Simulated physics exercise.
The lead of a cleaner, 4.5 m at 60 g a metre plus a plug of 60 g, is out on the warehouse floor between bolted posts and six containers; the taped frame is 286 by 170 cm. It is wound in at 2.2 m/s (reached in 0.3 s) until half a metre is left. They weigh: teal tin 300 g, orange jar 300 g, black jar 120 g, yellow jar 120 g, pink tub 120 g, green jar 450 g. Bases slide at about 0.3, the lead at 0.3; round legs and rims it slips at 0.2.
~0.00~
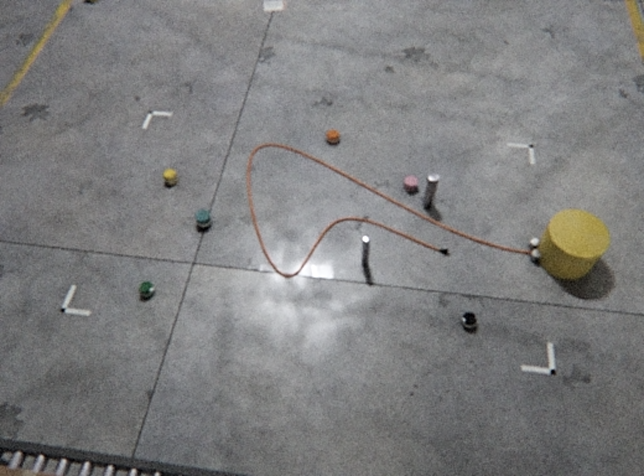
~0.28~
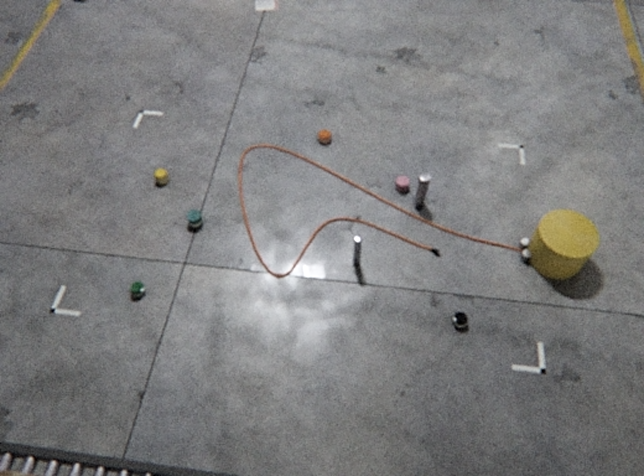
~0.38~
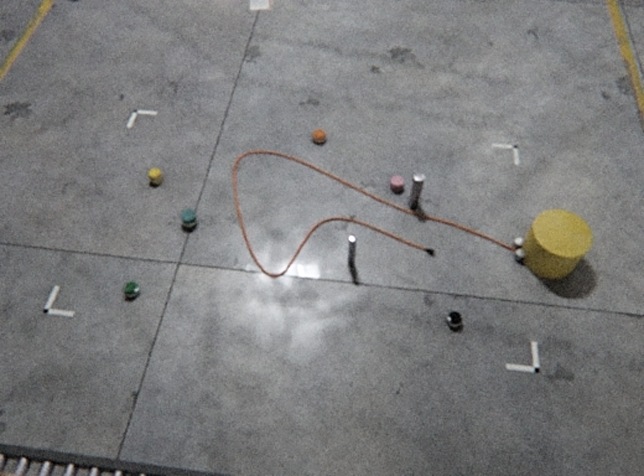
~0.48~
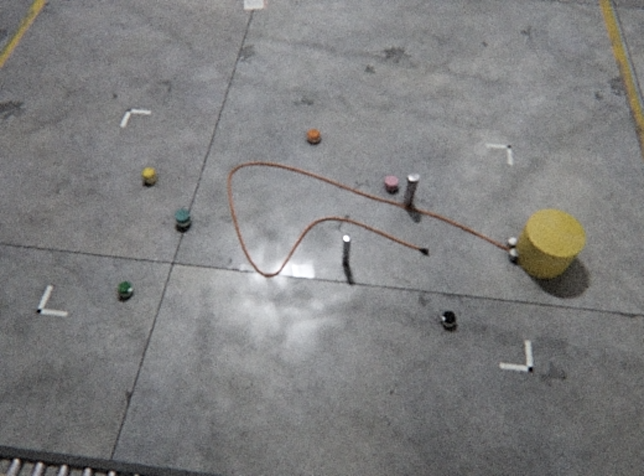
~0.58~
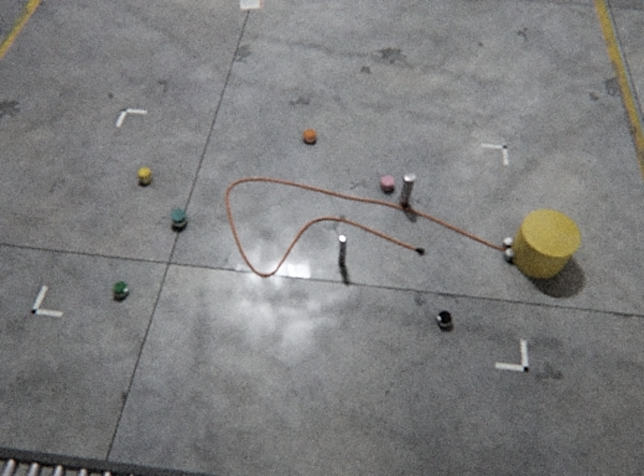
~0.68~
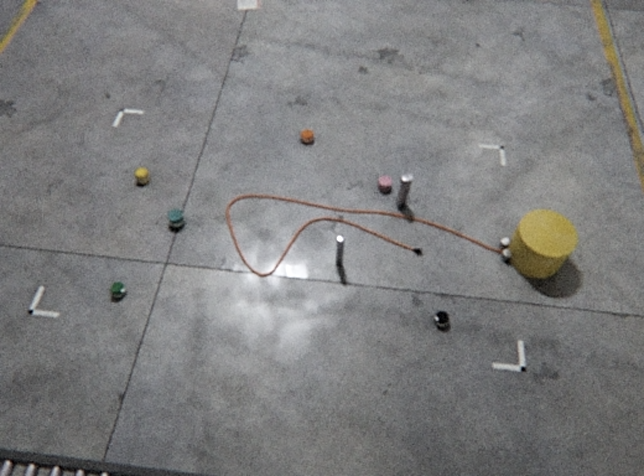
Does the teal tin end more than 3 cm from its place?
Verdict: The teal tin keeps its place.
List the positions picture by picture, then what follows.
Shows, teal tin (202, 215); posts (367, 238) (434, 177); lead runs through (472, 238) (352, 179) (250, 160) (273, 265) (374, 223), in the first frame.
Shows, lead runs through (466, 237) (242, 160) (366, 223), in the second frame.
Shows, lead runs through (477, 234) (238, 160) (360, 223), in the third frame.
Shows, lead runs through (497, 244) (246, 164) (355, 222), in the fourth frame.
Shows, lead runs through (265, 180) (351, 223), in the fifth frame.
Shows, teal tin (175, 215); lead runs through (421, 221) (288, 200) (247, 264) (348, 223), in the sixth frame.
After 1.1 s, plug at (417, 250); nothing else has moved.
After 1.5 s, plug at (417, 250); nothing else has moved.
After 2.0 s, plug at (417, 250); nothing else has moved.
After 2.4 s, plug at (474, 257); nothing else has moved.
After 3.2 s, plug at (495, 259); teal tin 0 cm off its start at (175, 215).
